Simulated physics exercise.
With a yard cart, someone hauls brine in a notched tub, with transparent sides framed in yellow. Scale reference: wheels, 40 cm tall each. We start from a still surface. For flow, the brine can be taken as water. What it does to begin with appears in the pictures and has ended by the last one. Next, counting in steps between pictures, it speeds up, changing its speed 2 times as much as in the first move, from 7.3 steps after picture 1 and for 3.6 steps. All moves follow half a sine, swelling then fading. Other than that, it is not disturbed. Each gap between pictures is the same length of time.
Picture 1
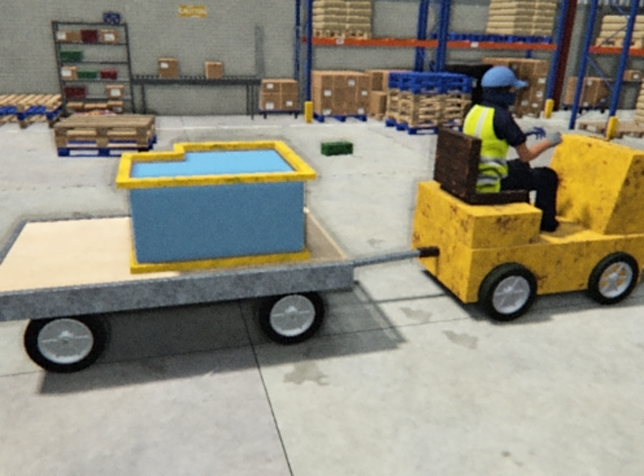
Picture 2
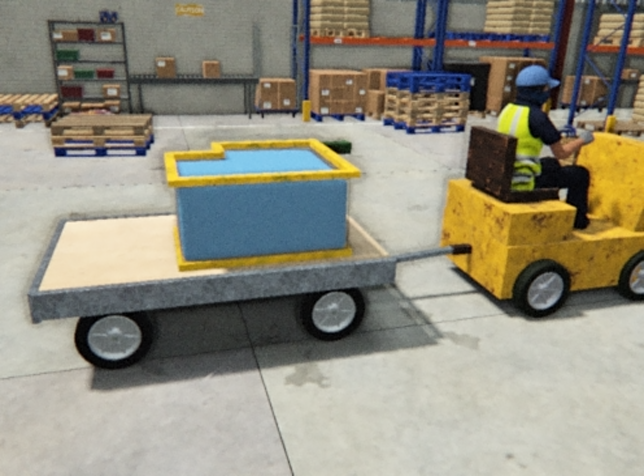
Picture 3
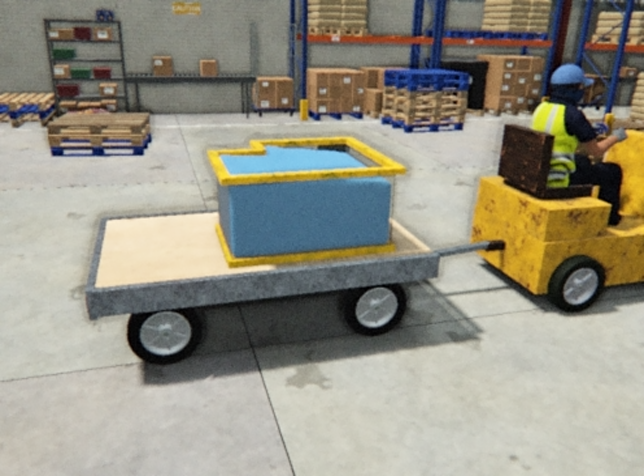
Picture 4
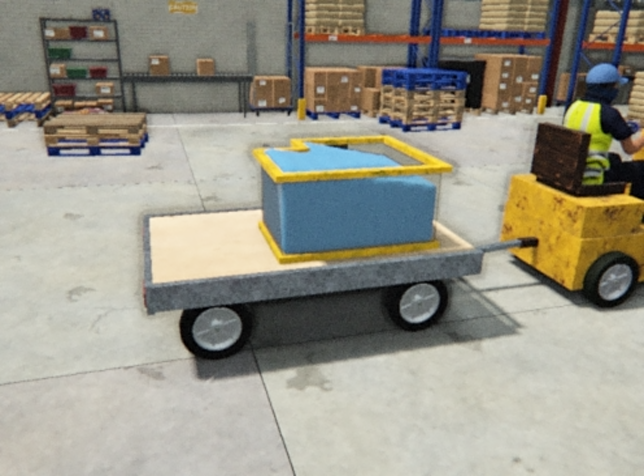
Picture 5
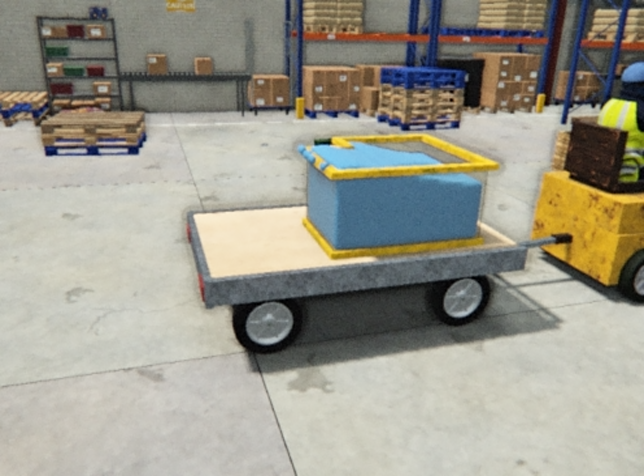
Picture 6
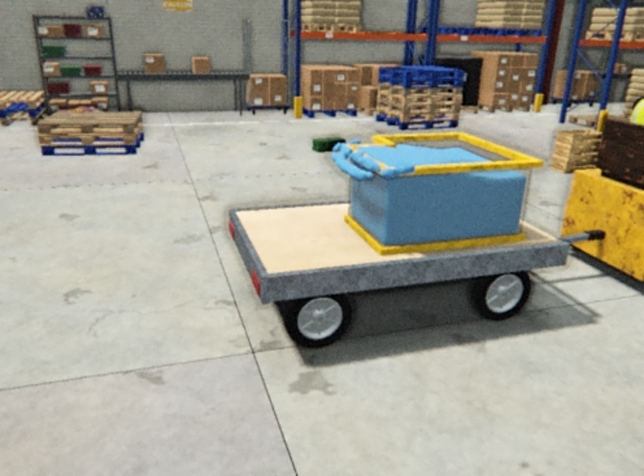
In a warehouse, a driver in a blue cap towed a flat cart rightward behind a yellow tug, and the blue liquid in its yellow-framed tub, level at first, climbed leftward and slopped over the rim.
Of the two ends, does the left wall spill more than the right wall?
Yes.
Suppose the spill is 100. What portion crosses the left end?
Roughly 50 in a hundred.
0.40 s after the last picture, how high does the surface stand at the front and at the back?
It reads roughly 44 cm up front and 38 cm at the back.
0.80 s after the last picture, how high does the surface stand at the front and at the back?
Front level 32 cm, back level 52 cm.
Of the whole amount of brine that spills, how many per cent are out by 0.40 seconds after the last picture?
Roughly 10 per cent by then.
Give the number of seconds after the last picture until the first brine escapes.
I'd put it close to 0.4 seconds.
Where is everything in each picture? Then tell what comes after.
The first frame shows level at the front (288, 178); level at the back (145, 184); still flat; the front is on the right, levels are read along the near wall; a wheel hub at (65, 345).
The second frame shows level at the front (331, 176); level at the back (193, 183); still flat.
The third frame shows level at the front (375, 179); level at the back (242, 173); rising 5° towards the left end.
The fourth frame shows level at the front (420, 183); level at the back (294, 165); rising 11° towards the left end and 2° towards the far side.
The fifth frame shows level at the front (466, 181); level at the back (347, 162); rising 11° towards the left end.
The sixth frame shows level at the front (510, 176); level at the back (396, 163); rising 8° towards the left end; a wheel hub at (322, 321).
Then, 0.40 s after the last picture, front 43 cm, middle 38 cm, back 39 cm above the floor; the loss stands at 1 per cent, over the left end.
Then, 0.80 s after the last picture, front 31 cm, middle 41 cm, back 53 cm above the floor; the loss stands at 1 per cent, over the left end.
Then, 1.30 s after the last picture, front 48 cm, middle 39 cm, back 31 cm above the floor; the loss stands at 3 per cent, mostly over the left end, some over the far side.
Then, 3.63 s after the last picture, the loss stands at 6 per cent, over the left end and the far side, a little elsewhere; the right end has passed 1 per cent and the left end 3.
